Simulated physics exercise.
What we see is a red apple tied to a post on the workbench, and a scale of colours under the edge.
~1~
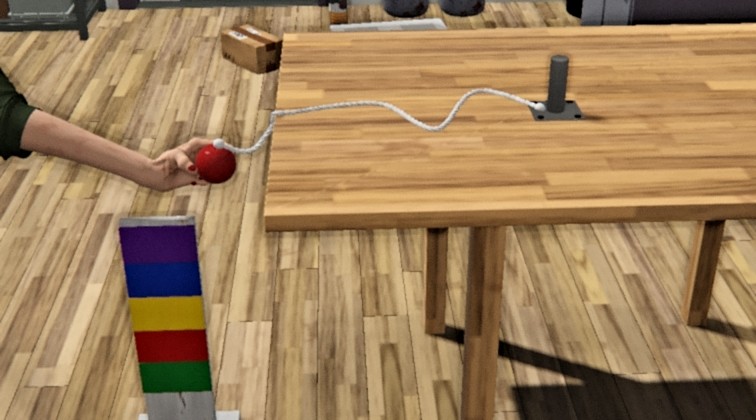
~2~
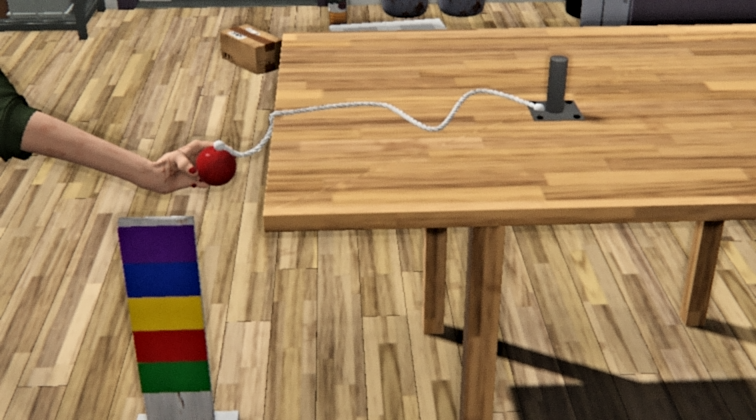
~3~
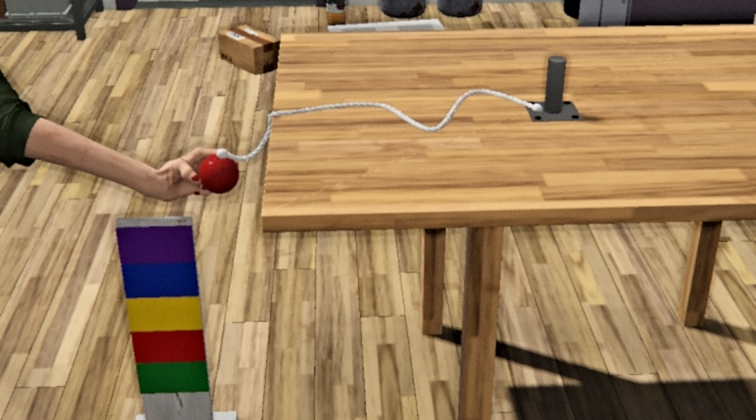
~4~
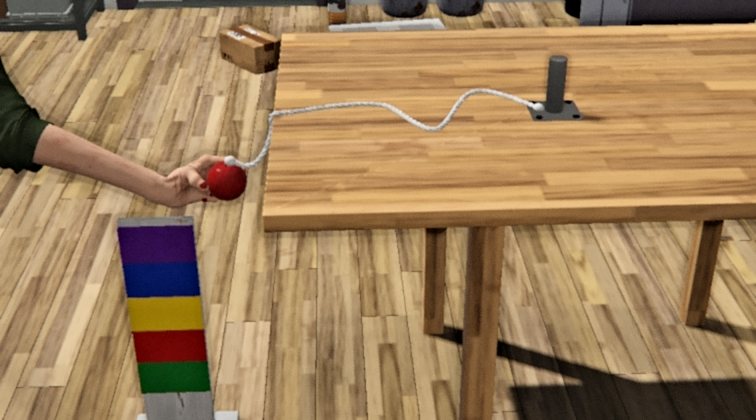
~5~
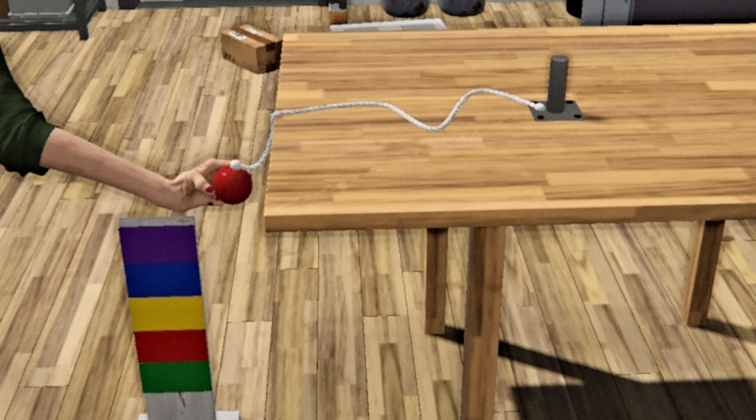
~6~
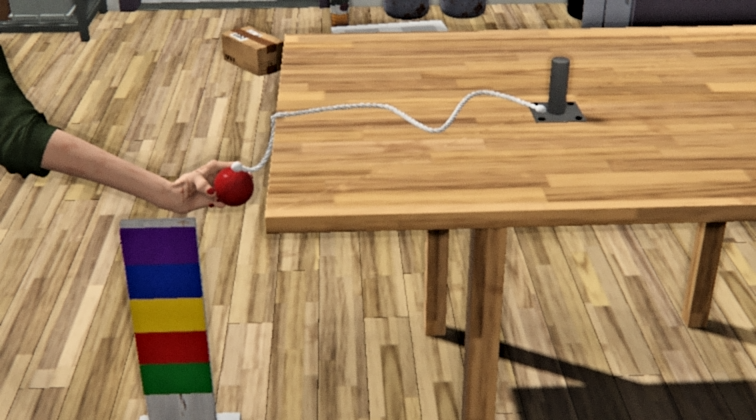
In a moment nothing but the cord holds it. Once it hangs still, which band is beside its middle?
Its middle rests at the yellow band.
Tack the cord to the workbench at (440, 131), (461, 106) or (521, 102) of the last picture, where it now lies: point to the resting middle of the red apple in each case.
Try by try, around (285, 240), (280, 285) and (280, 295).
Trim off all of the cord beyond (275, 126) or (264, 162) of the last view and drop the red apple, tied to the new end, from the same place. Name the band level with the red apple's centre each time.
It would be purple; blue.
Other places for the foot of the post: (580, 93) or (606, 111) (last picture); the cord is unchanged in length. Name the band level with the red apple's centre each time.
Taking them in turn: Blue; blue.
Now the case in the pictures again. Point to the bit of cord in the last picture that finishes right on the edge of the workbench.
It lies at about (384, 107).
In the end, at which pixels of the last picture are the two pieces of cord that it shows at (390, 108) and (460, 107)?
At (280, 115), then (419, 112).
Soon after, apple near (306, 306); level with yellow.
After that, apple near (273, 300); level with yellow.
In the end, apple near (284, 301); level with yellow. The yellow one.
